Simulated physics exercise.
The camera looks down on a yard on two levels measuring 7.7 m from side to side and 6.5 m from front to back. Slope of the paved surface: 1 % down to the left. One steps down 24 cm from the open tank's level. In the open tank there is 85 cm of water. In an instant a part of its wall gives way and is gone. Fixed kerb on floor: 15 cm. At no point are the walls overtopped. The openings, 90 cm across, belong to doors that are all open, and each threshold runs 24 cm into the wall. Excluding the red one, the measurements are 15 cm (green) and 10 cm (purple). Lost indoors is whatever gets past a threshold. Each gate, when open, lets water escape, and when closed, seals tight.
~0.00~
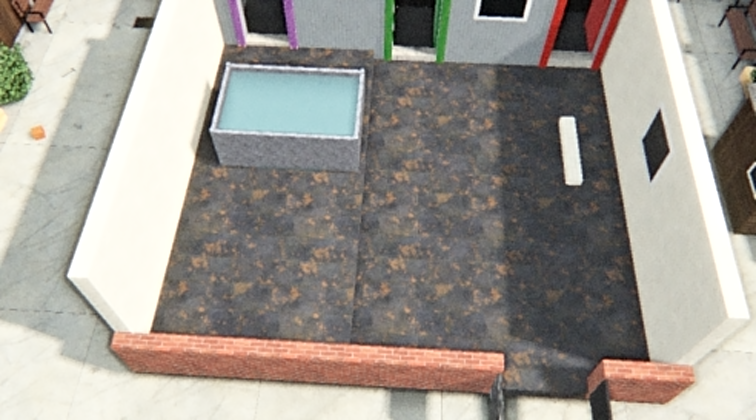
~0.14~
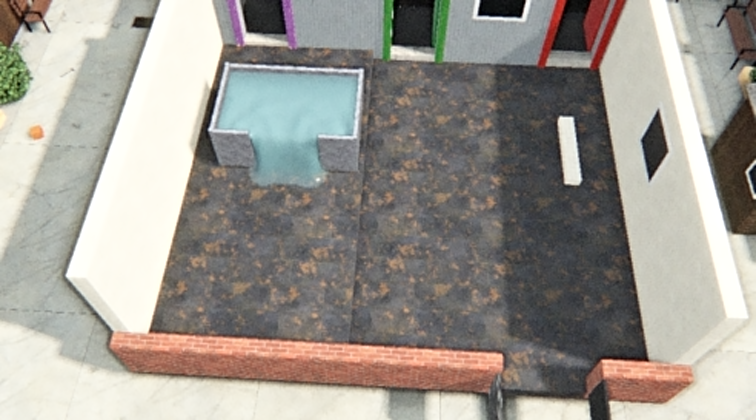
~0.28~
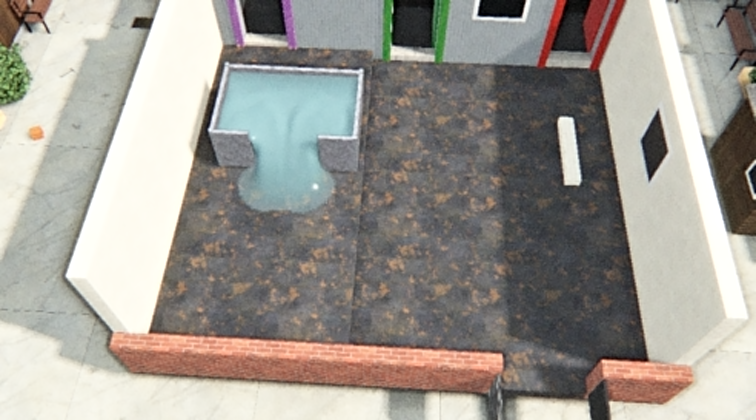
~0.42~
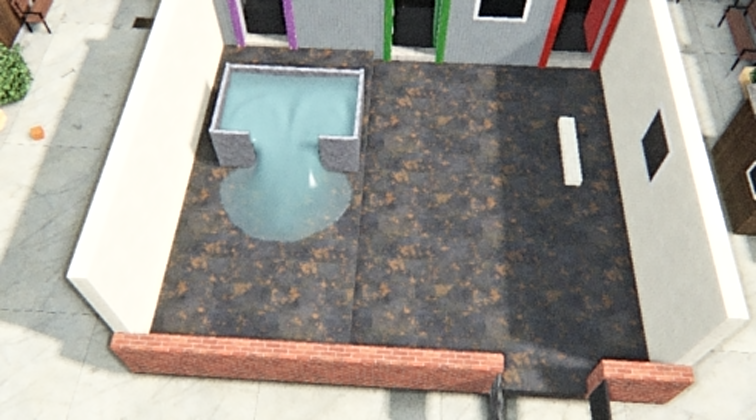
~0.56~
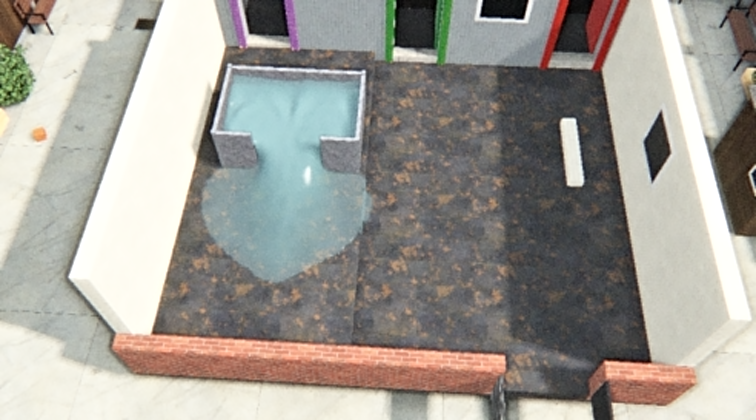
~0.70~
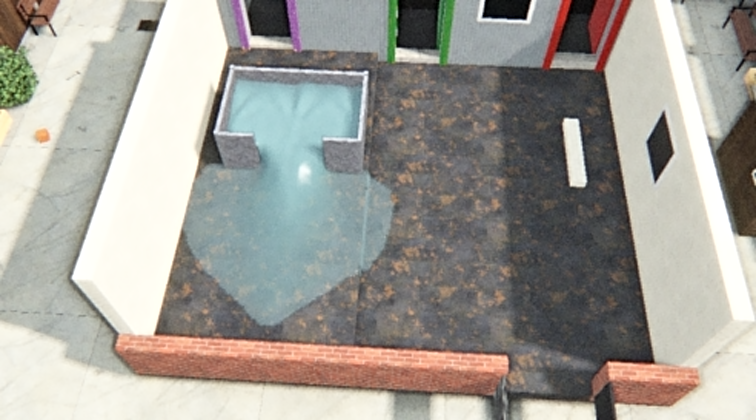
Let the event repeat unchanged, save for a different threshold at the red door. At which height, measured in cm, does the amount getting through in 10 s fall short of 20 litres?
From about 9 cm upwards.
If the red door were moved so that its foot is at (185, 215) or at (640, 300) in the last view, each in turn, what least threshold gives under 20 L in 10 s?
Around 12.0 and 11.0 cm respectively.
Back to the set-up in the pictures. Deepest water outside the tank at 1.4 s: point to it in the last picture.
Look close to (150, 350).
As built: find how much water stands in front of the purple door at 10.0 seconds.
Depth: Near 6.0 cm.
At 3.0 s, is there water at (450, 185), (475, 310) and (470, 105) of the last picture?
Going in order: Untouched, swamped, untouched.
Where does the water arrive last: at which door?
That's the green one.
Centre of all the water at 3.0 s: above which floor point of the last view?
Centre estimate: (302, 235) px, approximately.
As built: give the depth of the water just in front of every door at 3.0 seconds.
Door depths (cm): Green = 0, purple = 0, red = 0.
After 1.4 s water covers 30 % of the floor, deepest (56 cm) near (150, 350); it has not reached the red door.
After 3.0 s water covers 40 % of the floor, deepest (30 cm) near (238, 269); it has not reached the red door.
After 10.0 s water covers 95 % of the floor, deepest (10 cm) near (601, 83); 9 cm at the red door, 0 litres in over its 20 cm threshold.
At the red door as built, the water arrived by 6.9 s and peaked near 14 cm at 7.8 s.
With a threshold of 8 cm, 28 litres would have come in within the 10 s; with 11 cm, 9 litres. So under 20 litres takes about 9 cm.
